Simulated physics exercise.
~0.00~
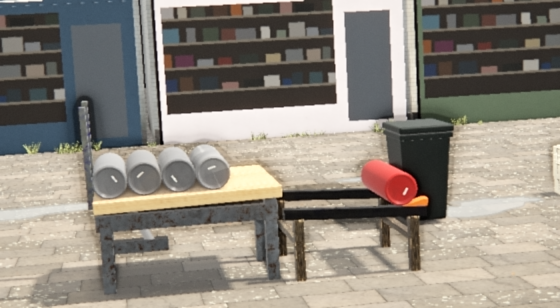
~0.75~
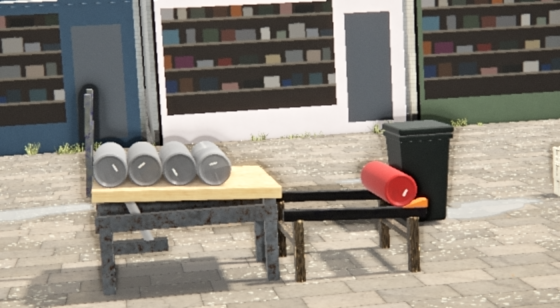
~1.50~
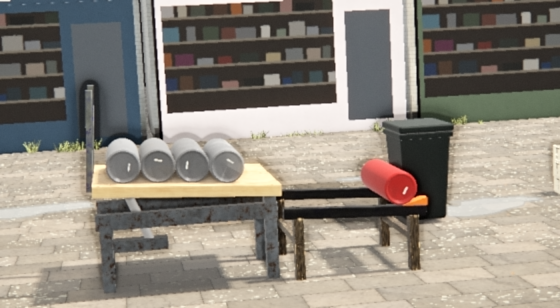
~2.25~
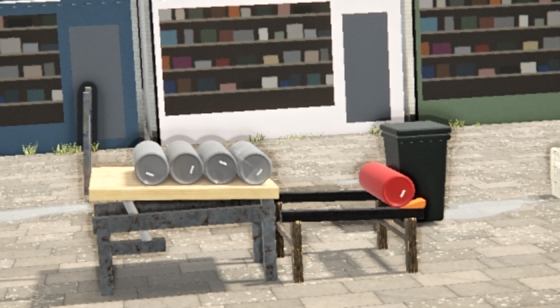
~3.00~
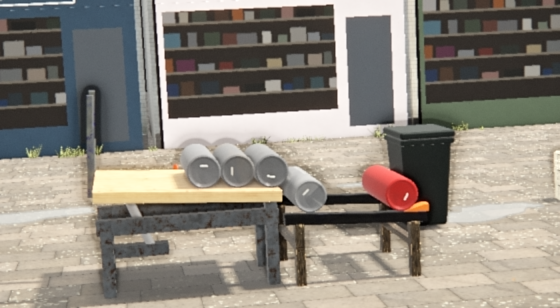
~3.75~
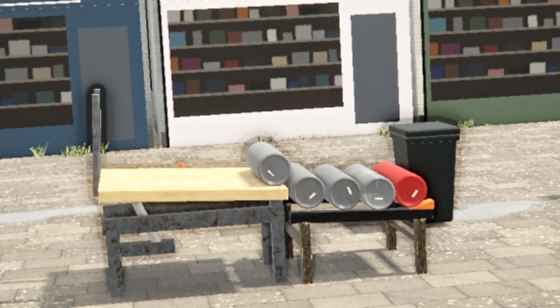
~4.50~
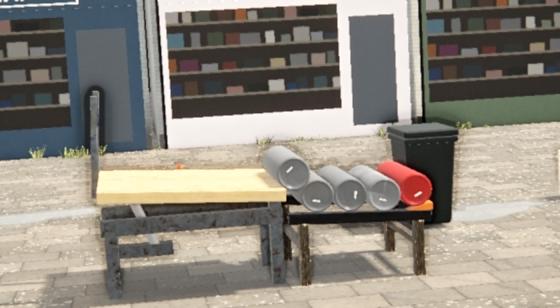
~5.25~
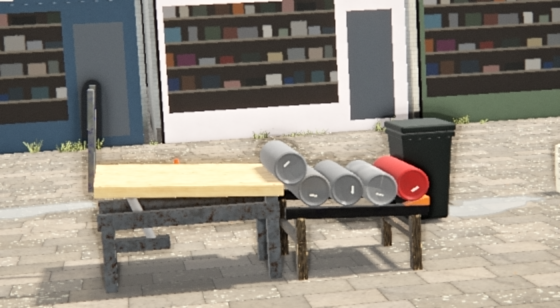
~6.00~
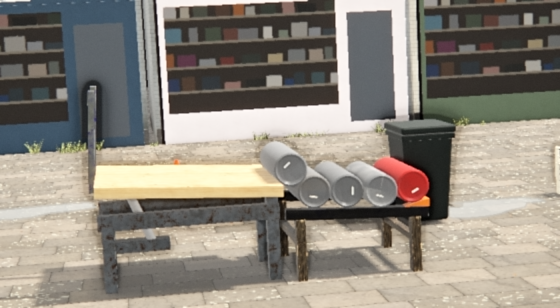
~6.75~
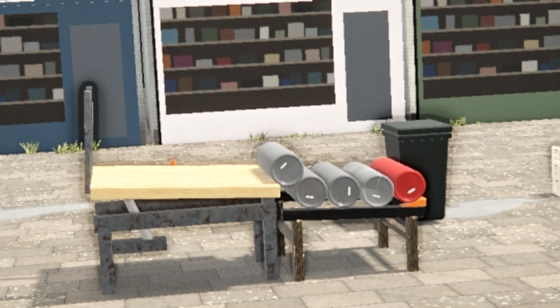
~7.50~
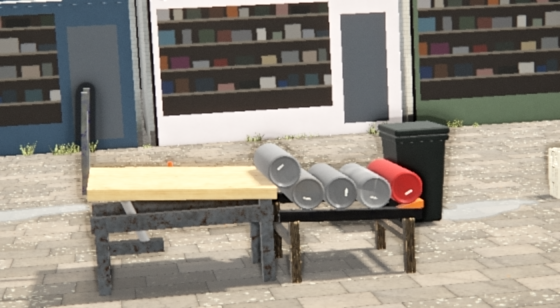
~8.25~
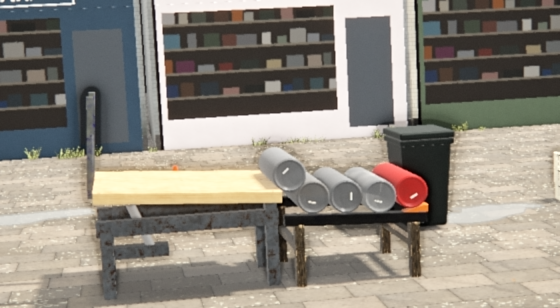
Four grey cylinders rest side by side on a pale-topped table at left, seen end-on from a slightly swaying view on a paved street before blue, white and green shopfronts. A red cylinder lies near the right end of a lower, dark rack beside the table, with a black bin behind it. The grey ones roll right across the tabletop and begin dropping onto the rack. Three line up against the red one, which turns slightly but stays on the rack. The last grey cylinder settles at the table's edge, leaning on its neighbour, and everything stays still.
